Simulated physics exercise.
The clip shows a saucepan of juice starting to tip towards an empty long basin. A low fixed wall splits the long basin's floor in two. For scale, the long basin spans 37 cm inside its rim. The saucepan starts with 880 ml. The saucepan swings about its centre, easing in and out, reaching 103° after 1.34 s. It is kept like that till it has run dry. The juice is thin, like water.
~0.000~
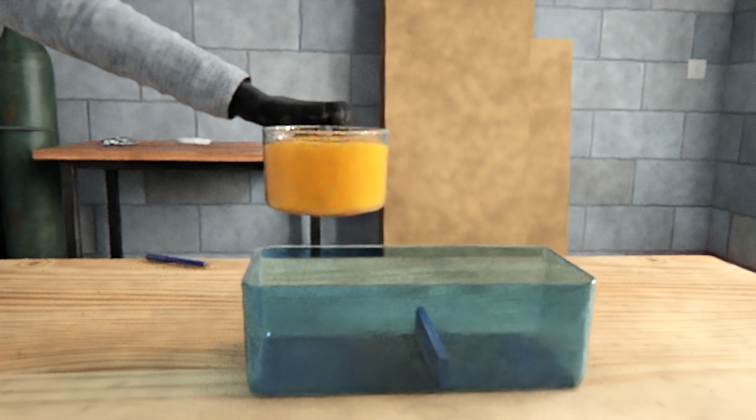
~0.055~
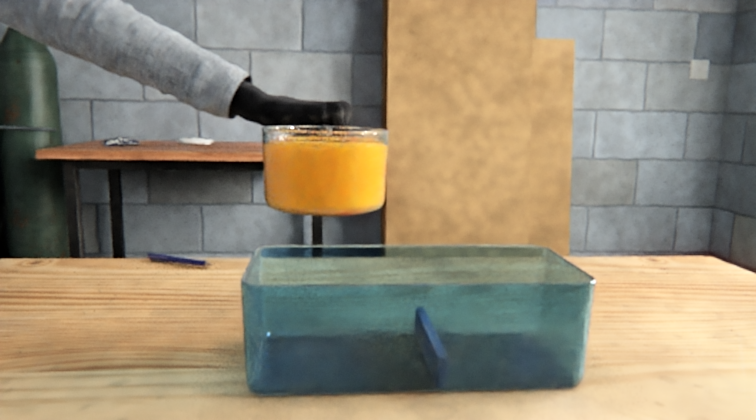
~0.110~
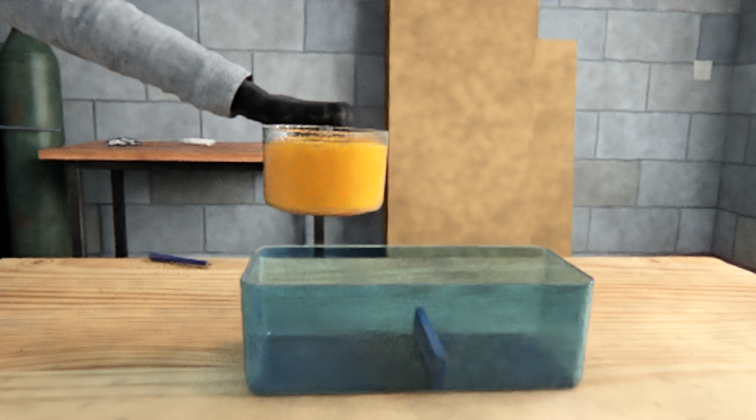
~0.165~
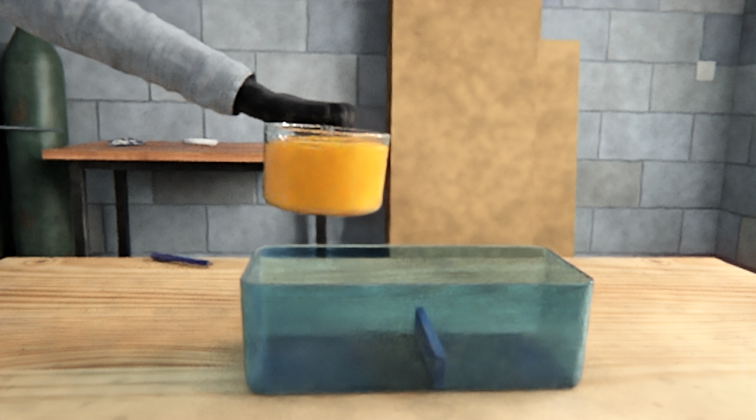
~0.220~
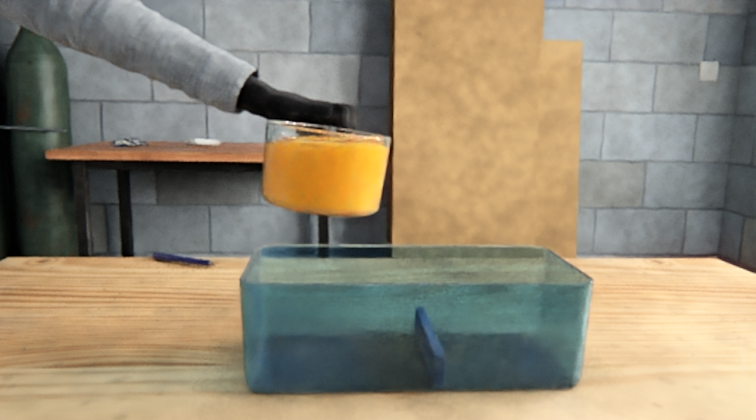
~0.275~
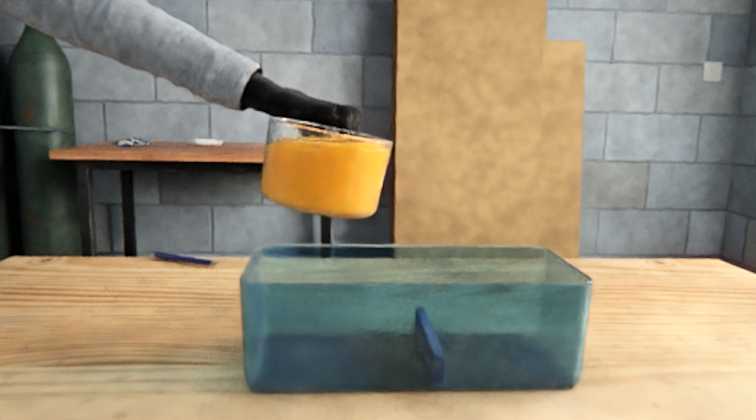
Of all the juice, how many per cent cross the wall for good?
Roughly 63 per cent is past the wall.
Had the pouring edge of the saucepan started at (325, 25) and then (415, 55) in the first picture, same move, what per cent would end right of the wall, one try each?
In turn about 20 and 90 per cent.
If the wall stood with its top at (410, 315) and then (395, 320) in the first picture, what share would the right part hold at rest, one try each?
First 80, then 90 per cent.
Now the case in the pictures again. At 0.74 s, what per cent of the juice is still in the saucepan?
Near 66 in a hundred.
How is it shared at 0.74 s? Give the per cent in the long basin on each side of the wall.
Some 2 per cent left and 10 right.
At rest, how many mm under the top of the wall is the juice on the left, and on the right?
Left about 24 mm, right about 12 mm.
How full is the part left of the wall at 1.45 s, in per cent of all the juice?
Some 32 per cent.
By 0.74 s the tilt is 60° and 66 per cent is still to pour, 2 is left of the wall and 10 right of it.
By 1.09 s the tilt is 94° and 16 per cent is still to pour, 15 is left of the wall and 61 right of it.
By 1.45 s the tilt is 103° and 1 per cent is still to pour, 33 is left of the wall and 65 right of it.
By 1.84 s the tilt is 103° and 0 per cent is still to pour, 37 is left of the wall and 63 right of it.
At rest 37 per cent lies left of the wall, 63 right of it and 0 outside.
